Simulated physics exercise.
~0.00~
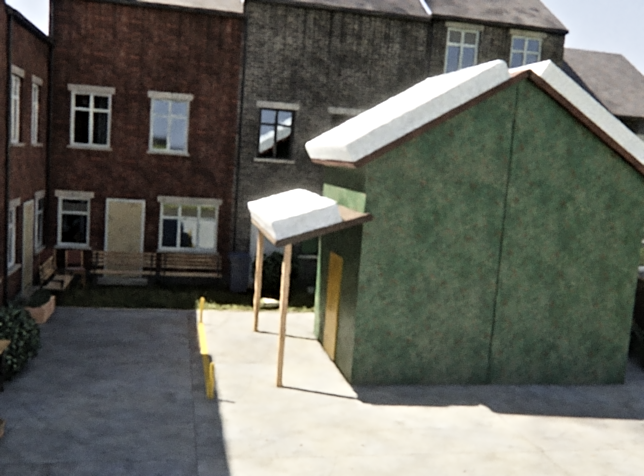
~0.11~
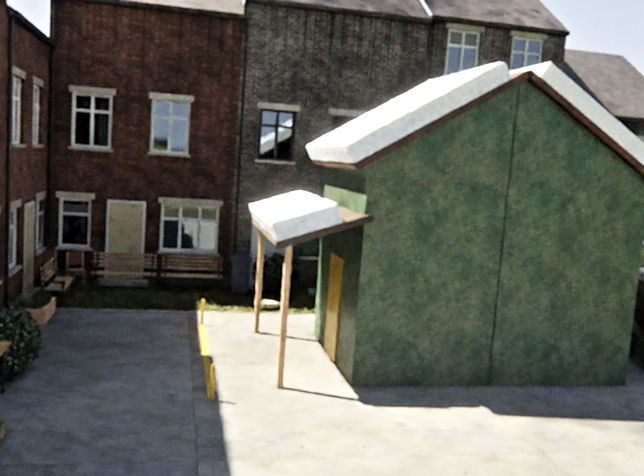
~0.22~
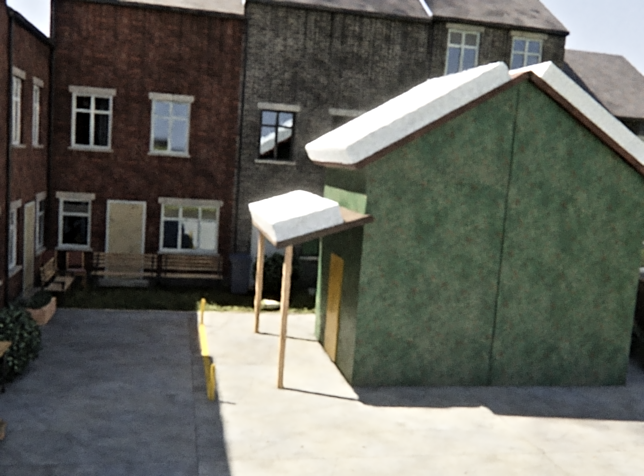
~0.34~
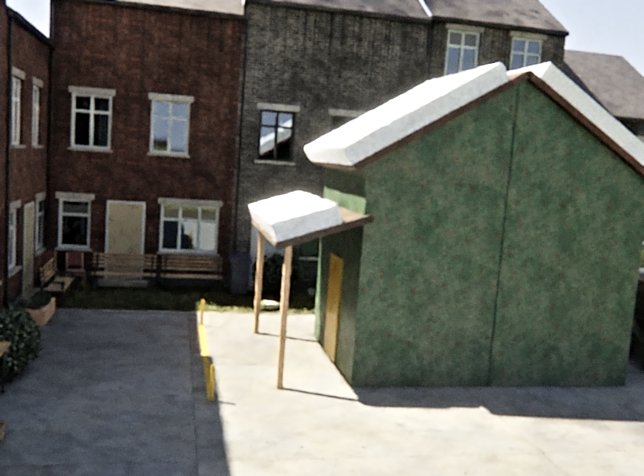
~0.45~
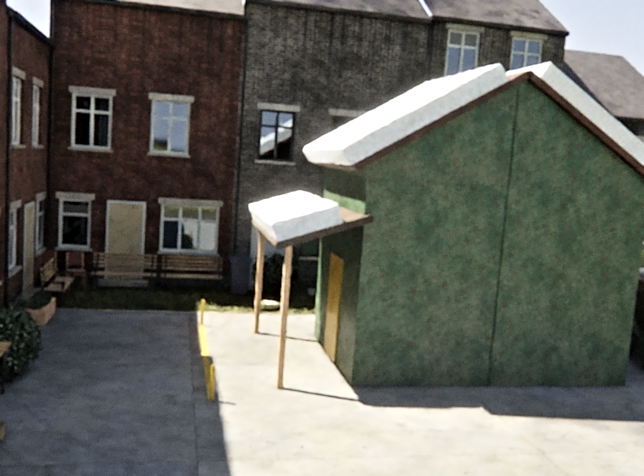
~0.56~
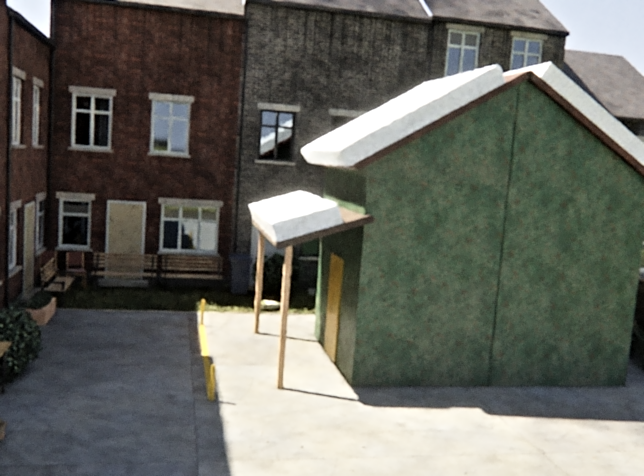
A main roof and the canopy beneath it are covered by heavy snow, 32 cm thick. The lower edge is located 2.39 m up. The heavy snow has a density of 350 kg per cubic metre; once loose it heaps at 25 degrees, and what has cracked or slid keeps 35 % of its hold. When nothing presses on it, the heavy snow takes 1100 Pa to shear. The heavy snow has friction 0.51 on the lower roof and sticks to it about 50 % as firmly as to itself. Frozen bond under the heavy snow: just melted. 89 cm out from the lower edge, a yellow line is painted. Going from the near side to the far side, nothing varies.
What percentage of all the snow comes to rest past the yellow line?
About 42 %.
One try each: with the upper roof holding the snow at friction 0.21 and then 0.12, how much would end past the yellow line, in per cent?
70 %, then 70 %.
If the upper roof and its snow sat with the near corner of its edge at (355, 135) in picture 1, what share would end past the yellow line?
55 %, roughly.
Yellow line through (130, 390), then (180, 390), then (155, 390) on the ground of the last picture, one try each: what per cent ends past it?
First try 2 per cent, second 25 per cent, third 12 per cent.
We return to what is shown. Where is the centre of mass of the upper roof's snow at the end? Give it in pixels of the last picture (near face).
Look near (206, 358) in the final picture.
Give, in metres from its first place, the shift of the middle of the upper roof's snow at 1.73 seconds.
It sits some 1.4 m from where it began.
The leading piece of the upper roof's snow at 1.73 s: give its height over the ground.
Close to 2.8 metres, I reckon.
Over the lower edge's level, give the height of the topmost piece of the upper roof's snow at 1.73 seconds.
Height above lower edge: Approx. 2.4 m.
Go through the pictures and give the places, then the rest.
The first picture shows front end of the heavy snow at (353, 148).
The second picture shows front end of the heavy snow at (354, 150), its middle shifted 5 mm.
The third picture shows front end of the heavy snow at (353, 150), its middle shifted 1.8 cm.
The fourth picture shows front end of the heavy snow at (352, 151), its middle shifted 4.1 cm, 1 % of it past the upper edge, in one piece.
The fifth picture shows front end of the heavy snow at (350, 152), its middle shifted 7.5 cm, 2 % of it past the upper edge, in one piece.
The sixth picture shows front end of the heavy snow at (348, 154), its middle shifted 12 cm, 4 % of it past the upper edge, in one piece.
By 1.10 s, none is below the lower edge and 0 % is past the line.
By 1.73 s, none is below the lower edge and 0 % is past the line.
By 2.37 s, 3 % is below the lower edge and 0 % is past the line.
By 3.00 s, 42 % is below the lower edge and 14 % is past the line.
By 4.90 s, at the end, 76 % is below the lower edge and 42 % is past the line.
